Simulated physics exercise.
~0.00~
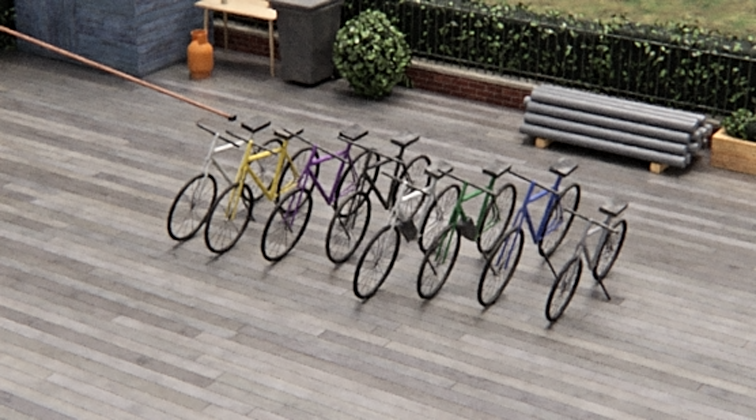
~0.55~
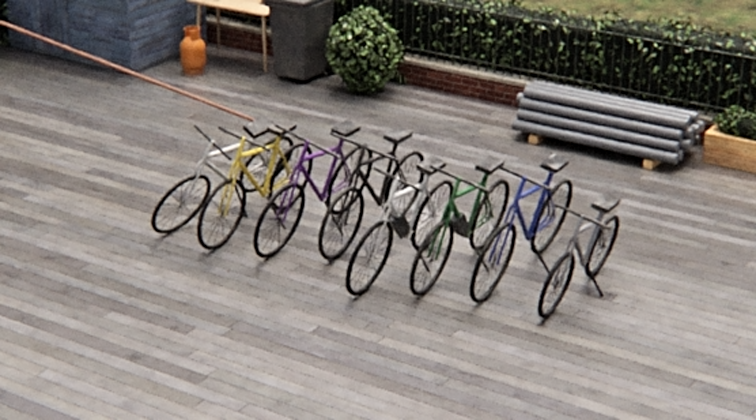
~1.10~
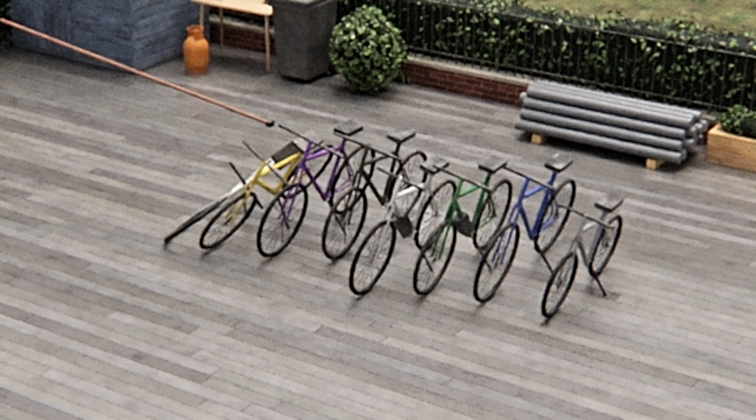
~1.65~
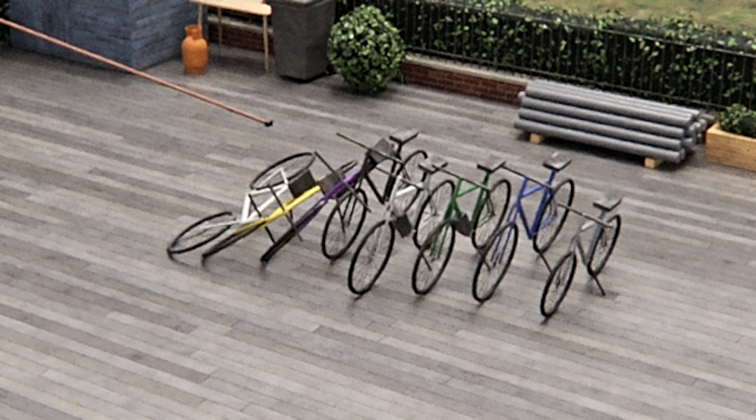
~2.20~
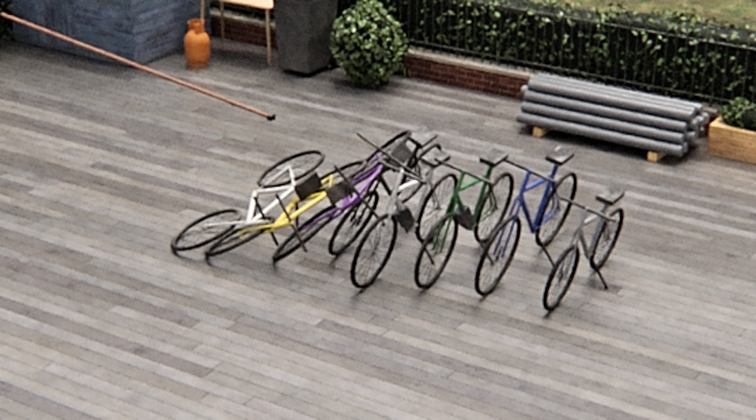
A row of parked bicycles began toppling when a long pole nudged the white one at the left end, which tipped onto the yellow one, then the purple, which fell against the dark bike beside it and left that leaning, while the green and blue ones stayed standing.
